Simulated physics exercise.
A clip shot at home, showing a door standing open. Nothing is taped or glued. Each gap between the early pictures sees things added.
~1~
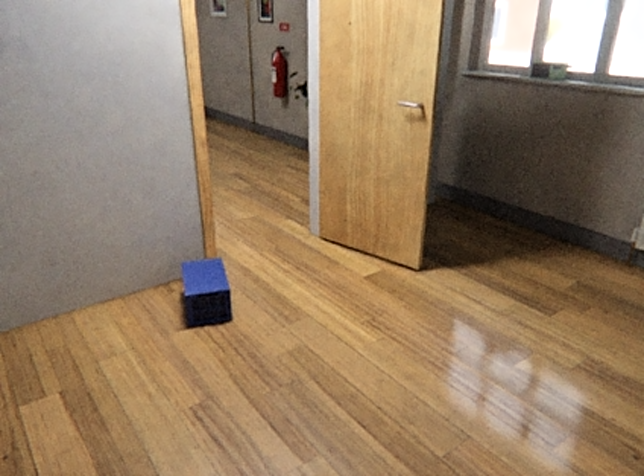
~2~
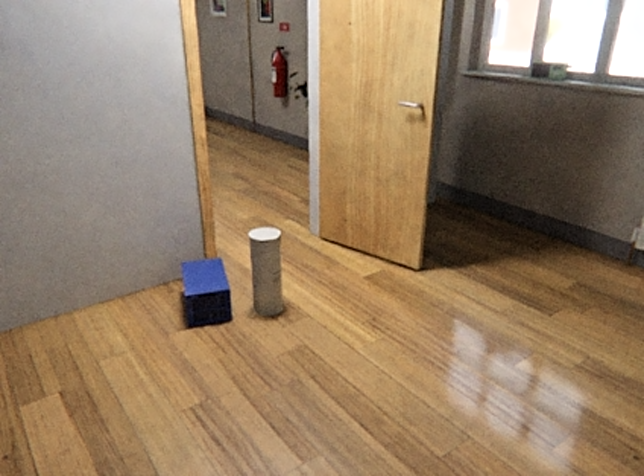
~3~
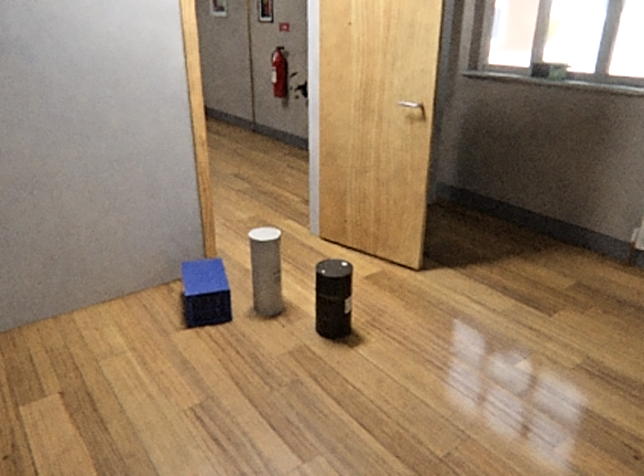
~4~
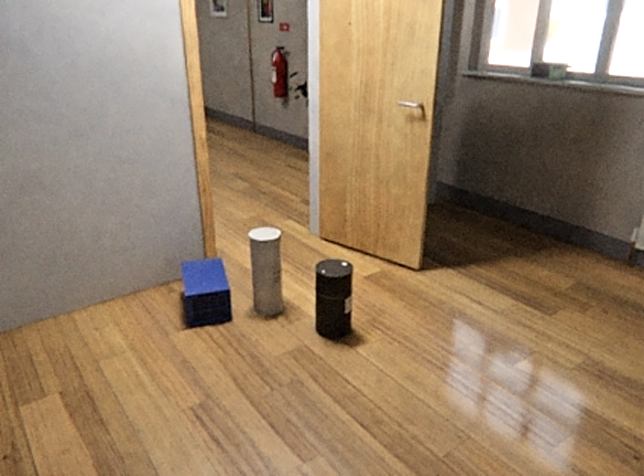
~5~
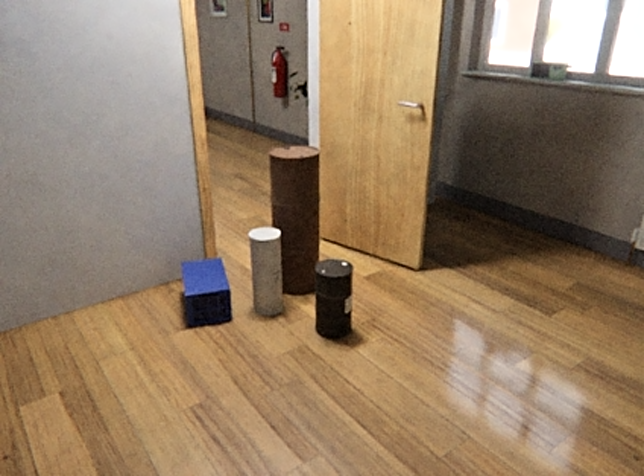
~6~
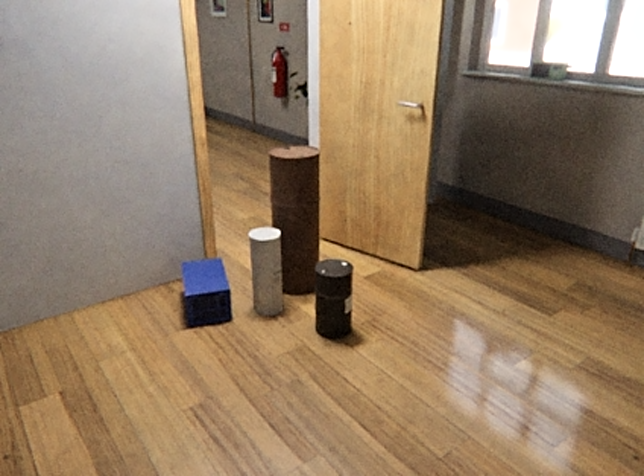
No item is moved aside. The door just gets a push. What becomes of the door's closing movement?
The door halts before the frame.
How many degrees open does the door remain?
About 55°.
Then, 0.40 s on from there, door at 92°.
Then, 0.70 s on from there, door at 73°.
Then, 0.90 s on from there, door at 58°.
In the end, door at 54°; all 4 unmoved. At the end, from the last picture's camera, brown drum near (295, 221).
